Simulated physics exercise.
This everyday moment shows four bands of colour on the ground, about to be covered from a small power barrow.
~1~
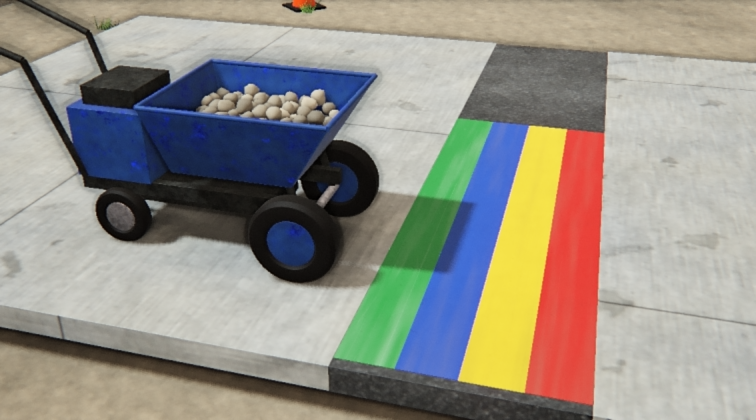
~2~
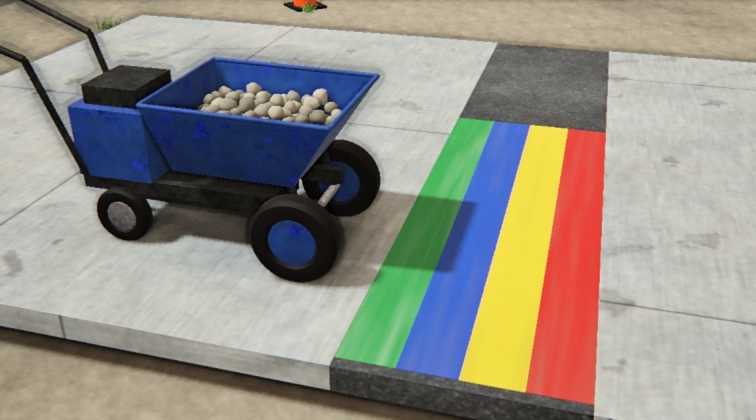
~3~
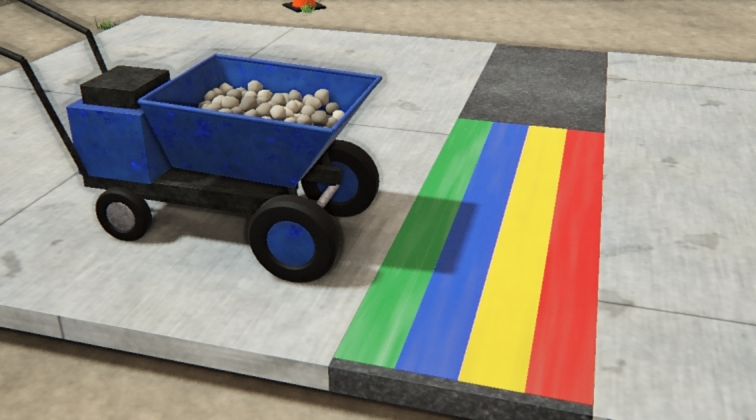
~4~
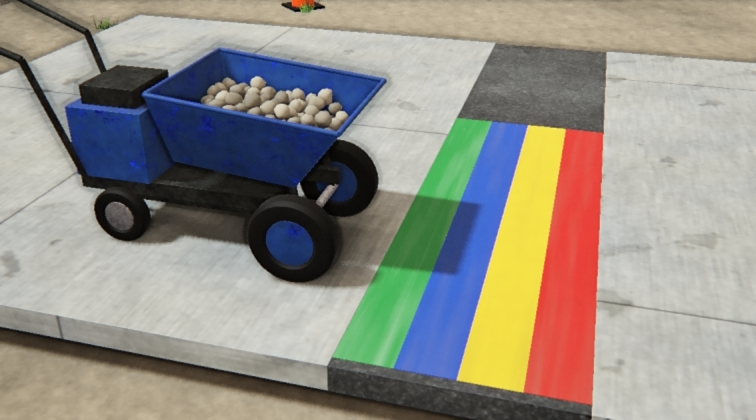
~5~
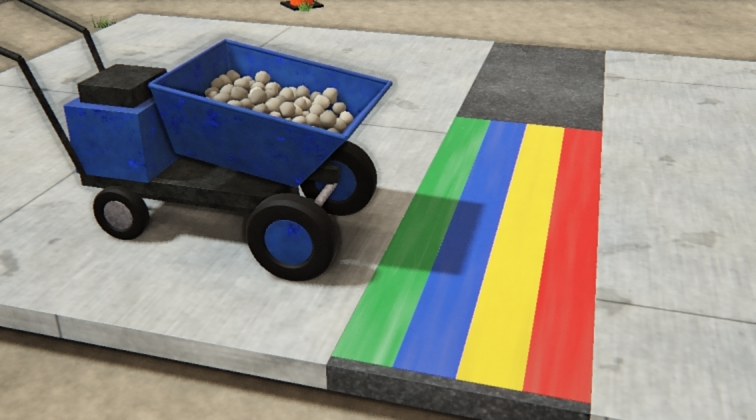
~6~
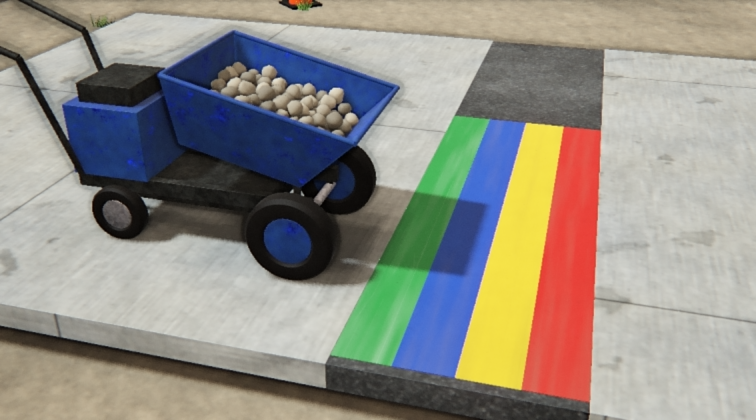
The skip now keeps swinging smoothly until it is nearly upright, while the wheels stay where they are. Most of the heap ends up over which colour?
It ends up mostly over blue.
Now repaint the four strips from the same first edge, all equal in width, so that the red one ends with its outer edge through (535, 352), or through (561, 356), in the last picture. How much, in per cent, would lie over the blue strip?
First 30 in a hundred, then 40 in a hundred.
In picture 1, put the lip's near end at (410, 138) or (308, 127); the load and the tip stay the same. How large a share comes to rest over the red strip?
That would be roughly 40 in a hundred and then roughly 0 in a hundred.
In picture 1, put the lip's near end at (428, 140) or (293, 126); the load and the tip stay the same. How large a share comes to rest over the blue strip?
The first gives 0 %, the second 30 %.
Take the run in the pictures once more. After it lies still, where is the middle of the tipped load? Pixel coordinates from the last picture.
About pixel (475, 255).
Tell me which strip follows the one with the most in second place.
Second: The strip in yellow.
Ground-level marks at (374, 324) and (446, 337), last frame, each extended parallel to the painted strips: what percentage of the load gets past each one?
The first comes to 80 %, the second to 40 %.
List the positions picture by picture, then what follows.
In the first frame, lip of the skip near (327, 129), level; top of the load near (261, 112), river pebbles; green strip near (382, 323); blue strip near (440, 333); yellow strip near (501, 343); red strip near (563, 353).
In the second frame, lip of the skip near (329, 129), level; top of the load near (254, 109).
In the third frame, lip of the skip near (333, 132), tipped barely; top of the load near (256, 107).
In the fourth frame, lip of the skip near (338, 135), tipped barely; top of the load near (247, 113).
In the fifth frame, lip of the skip near (345, 138), tipped a little; top of the load near (237, 108).
In the sixth frame, lip of the skip near (354, 144), tipped a little; top of the load near (243, 103); green strip near (379, 320); blue strip near (437, 330); yellow strip near (497, 340); red strip near (560, 351).
Shortly afterwards, skip tipped steeply; the whole lot in the skip.
Next, skip tipped steeply; all but a few in the skip; a little over the blue strip; only a few over the yellow strip.
Some moments later, skip tipped right over; near a quarter in the skip; only a few over the green strip; near a third over the blue strip; near a quarter over the yellow strip; a little over the red strip; only a few off the paint.
In the end, skip tipped right over; near a quarter in the skip; a little over the green strip; near half over the blue strip; near a quarter over the yellow strip; a little over the red strip; only a few off the paint.
